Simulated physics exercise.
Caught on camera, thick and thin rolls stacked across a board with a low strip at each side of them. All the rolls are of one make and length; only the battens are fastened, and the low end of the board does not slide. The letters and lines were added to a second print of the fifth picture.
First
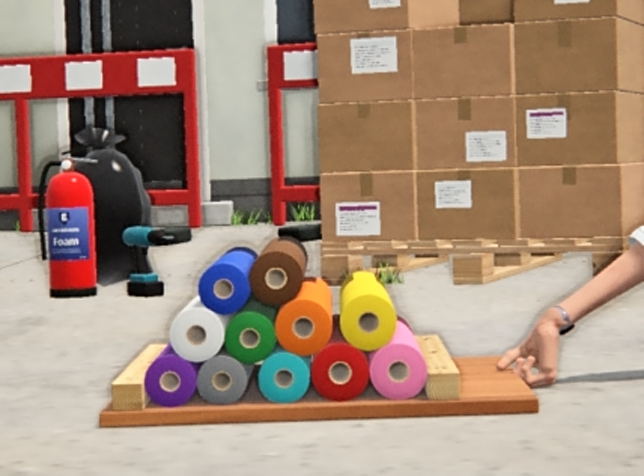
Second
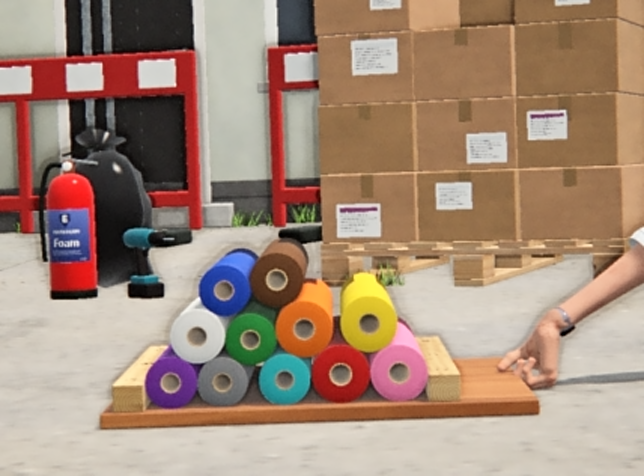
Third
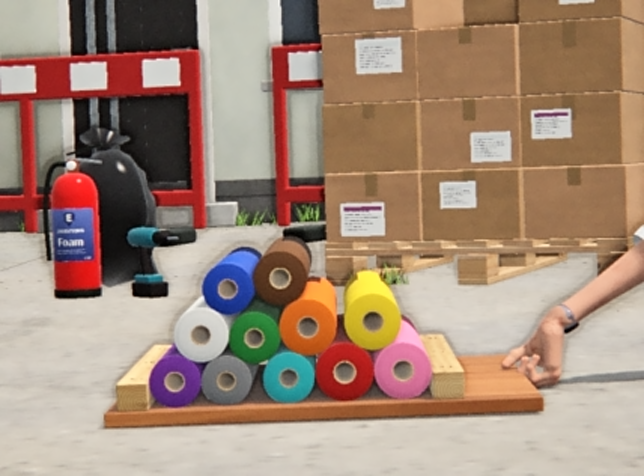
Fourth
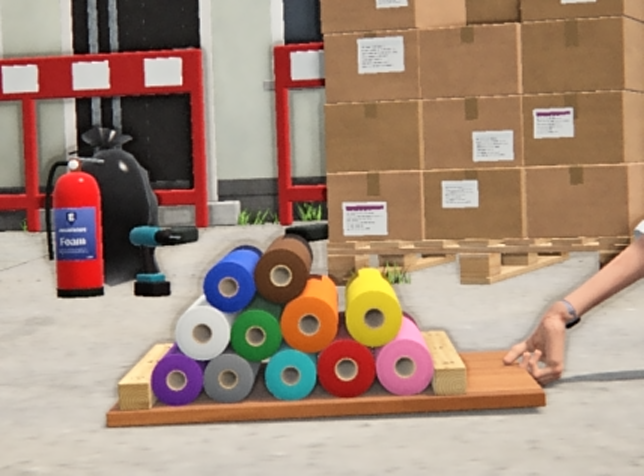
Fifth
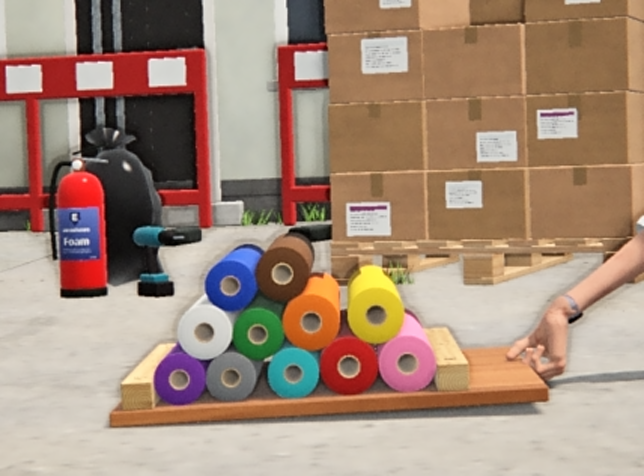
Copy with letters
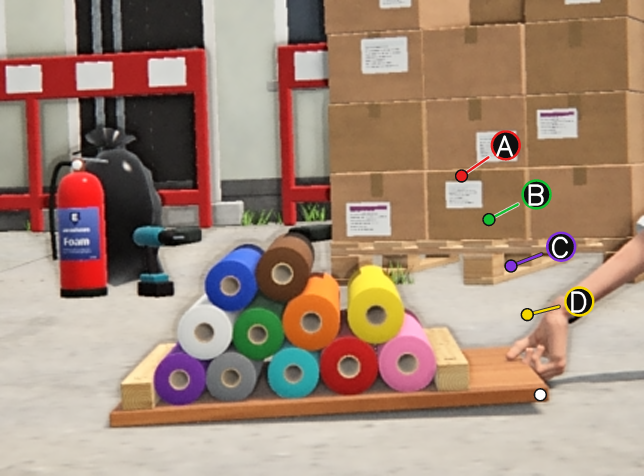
The video shows coloured rolls stacked between two low wooden strips on a board outdoors, while a hand at the right slightly raises that end of the board; the rolls keep their places in the stack as the view drifts slightly.
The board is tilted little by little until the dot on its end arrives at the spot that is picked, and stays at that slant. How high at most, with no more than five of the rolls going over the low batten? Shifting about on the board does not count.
B is the limit.
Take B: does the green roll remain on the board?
No.
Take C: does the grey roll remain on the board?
Yes, with C.
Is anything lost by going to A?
Yes.
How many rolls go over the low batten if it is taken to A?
With A, six.
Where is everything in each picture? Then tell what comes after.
White roll (197, 335); orange roll (304, 327); blue roll (224, 289), in the first picture.
Blue roll (224, 291); brown roll (277, 280), in the second picture.
Board (324, 375); pink roll (403, 371); turquoise roll (289, 378), in the third picture.
Board (327, 372); purple roll (177, 380); grey roll (228, 379), in the fourth picture.
Board (329, 371); purple roll (179, 379); grey roll (231, 378), in the fifth picture.
On the marked copy, A at (461, 176); B at (489, 219); C at (511, 266); D at (527, 315); the white dot at (541, 395).
Following B. Soon after the start, board at 16°.
Later, board at 26°.
In the end, board at 26°, five over the low batten.
As for the rest, A six over the low batten; C four over the low batten (green, white, blue, brown); D none over the low batten.
